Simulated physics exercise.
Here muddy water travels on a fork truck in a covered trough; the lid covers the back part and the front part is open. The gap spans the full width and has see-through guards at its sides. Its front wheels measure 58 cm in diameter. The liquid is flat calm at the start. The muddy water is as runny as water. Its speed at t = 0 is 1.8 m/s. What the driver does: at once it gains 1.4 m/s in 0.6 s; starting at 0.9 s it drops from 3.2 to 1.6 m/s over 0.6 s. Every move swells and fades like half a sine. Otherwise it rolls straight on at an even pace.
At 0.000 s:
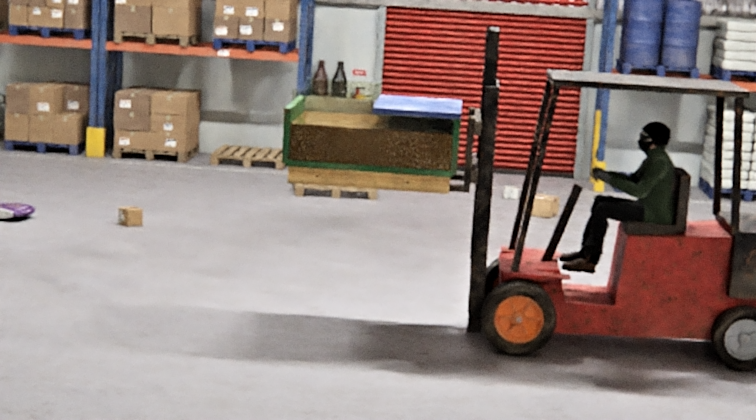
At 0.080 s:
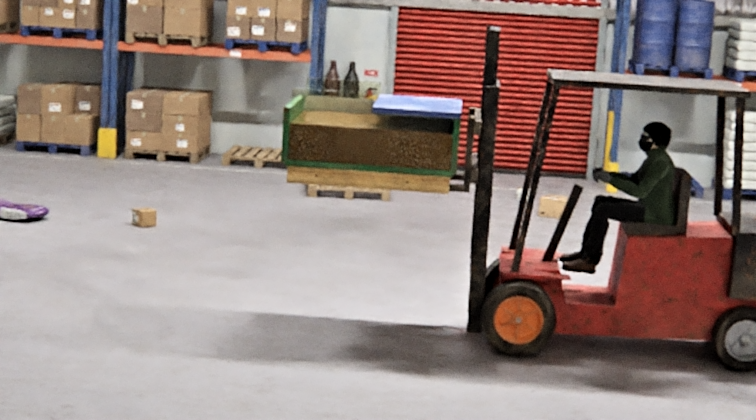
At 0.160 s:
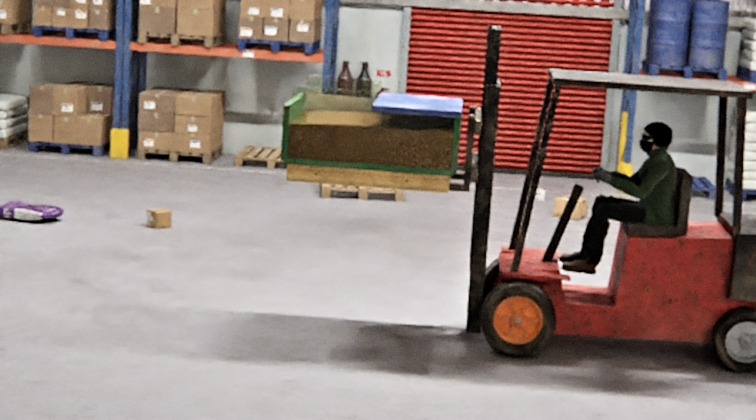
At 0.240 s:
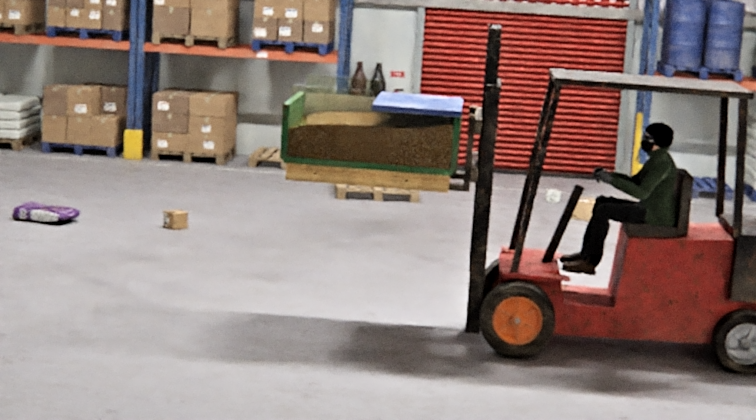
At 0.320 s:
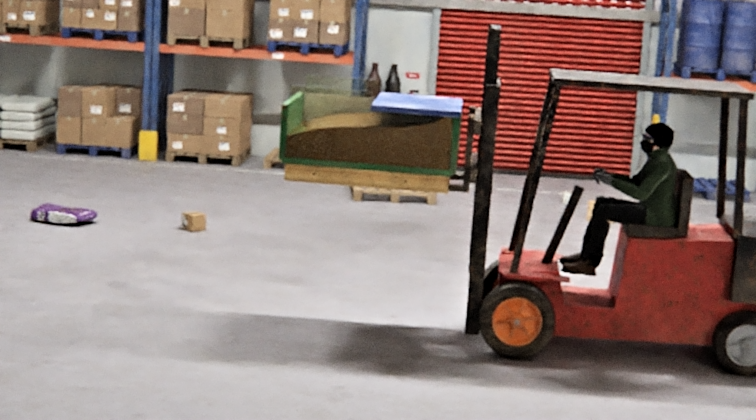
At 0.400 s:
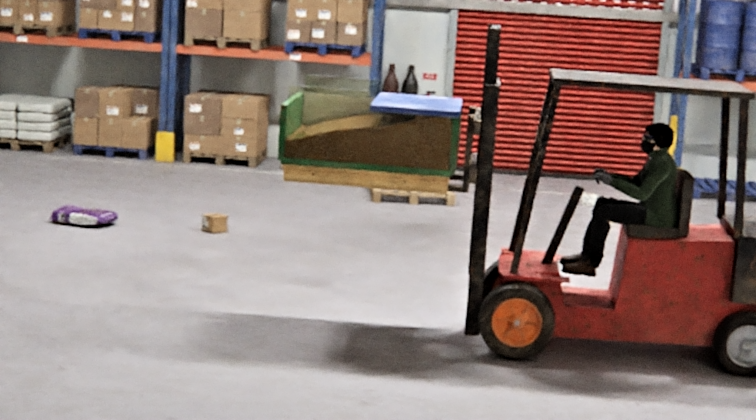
A masked driver steers a red forklift left as muddy water climbs the trough's right side.
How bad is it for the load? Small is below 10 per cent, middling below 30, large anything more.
It comes out middling.
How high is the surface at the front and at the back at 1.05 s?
Front 36 cm, back 30 cm.
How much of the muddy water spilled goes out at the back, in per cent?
About 0 per cent.
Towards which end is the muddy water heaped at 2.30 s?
At the back.
By 1.05 s the surface stands 29 cm at the back and 36 cm at the front; all of it is still inside.
By 1.70 s the surface stands 5 cm at the back and 44 cm at the front; 22 per cent has gone, over the front.
By 2.30 s the surface stands 39 cm at the back and 16 cm at the front; 19 per cent has gone, over the front.
By 4.39 s 20 per cent has gone, over the front, 68 of 350 litres.
